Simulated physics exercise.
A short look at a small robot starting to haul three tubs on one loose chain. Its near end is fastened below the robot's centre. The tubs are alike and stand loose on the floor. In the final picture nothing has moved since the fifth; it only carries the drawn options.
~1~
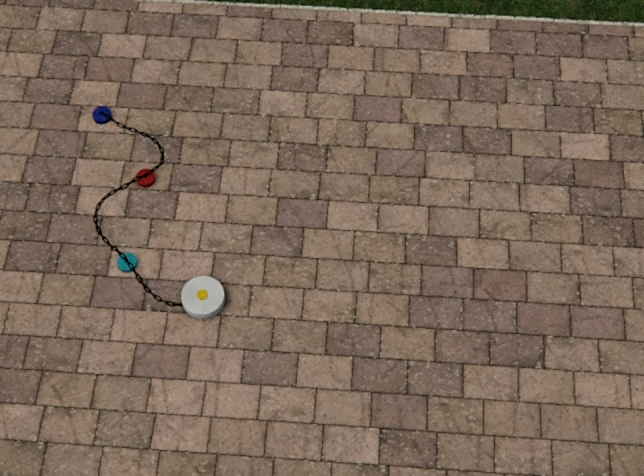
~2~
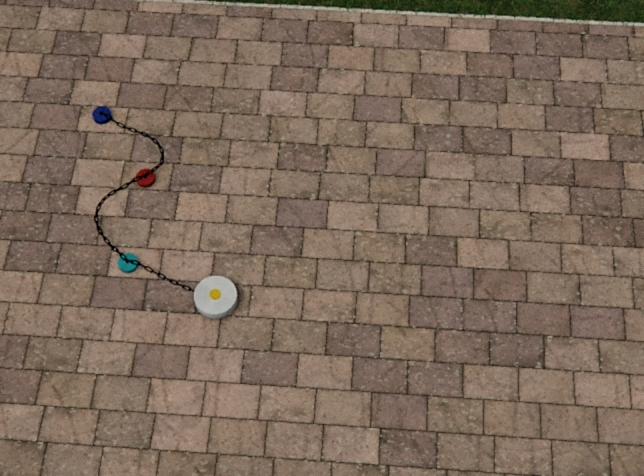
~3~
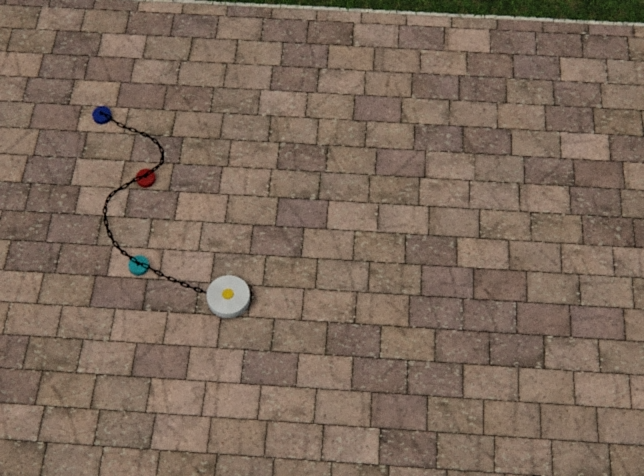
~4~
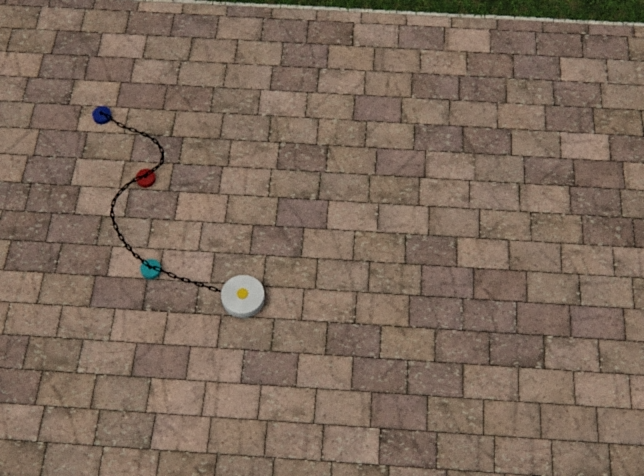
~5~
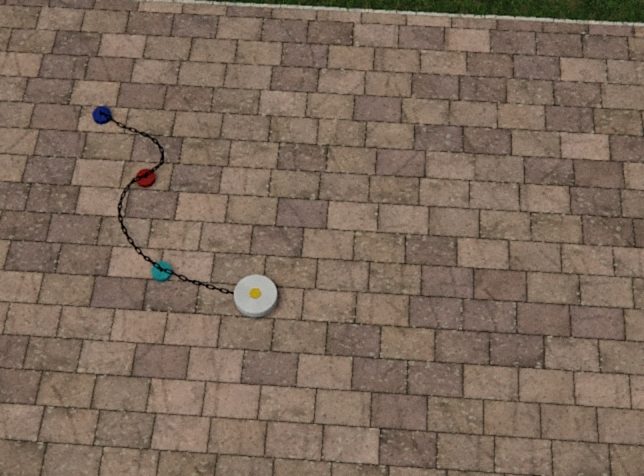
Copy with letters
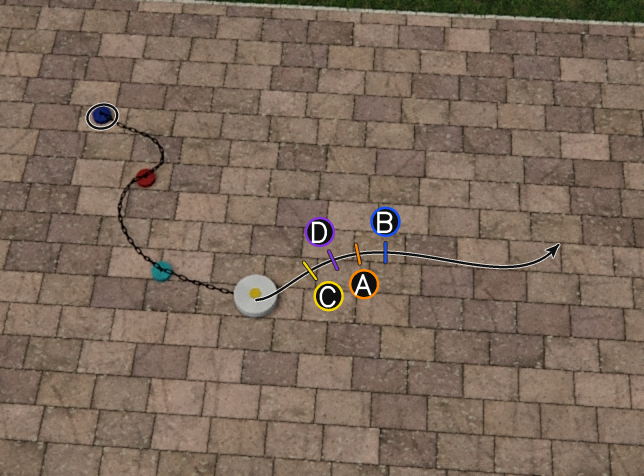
Small round white robot moving right across paving, drawing a loose chain and turquoise tub along while red and blue tubs stay still.
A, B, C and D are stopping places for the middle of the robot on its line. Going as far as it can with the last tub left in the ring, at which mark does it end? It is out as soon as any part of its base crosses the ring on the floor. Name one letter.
At B, and not beyond.
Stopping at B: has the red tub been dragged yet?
Yes.
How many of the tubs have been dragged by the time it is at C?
By then, one.
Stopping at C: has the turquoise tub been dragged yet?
Yes.
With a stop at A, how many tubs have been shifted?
Two.
On the marked copy, A at (358, 254); B at (385, 252); C at (310, 271); D at (333, 260); the ring at (102, 116); the route from (256, 300) via (410, 254) to (558, 245).
Taking B. A third of the way, robot (300, 274); blue tub (102, 115); red tub (146, 178); turquoise tub (200, 274).
Two thirds of the way, robot (343, 253); blue tub (102, 115); red tub (147, 179); turquoise tub (244, 254).
When it is over, robot (386, 249); blue tub (102, 115); red tub (168, 188); turquoise tub (288, 236); the ringed tub at the far end is still in its ring.
As for the rest, A is safe but short; C is safe but short; D is safe but short.
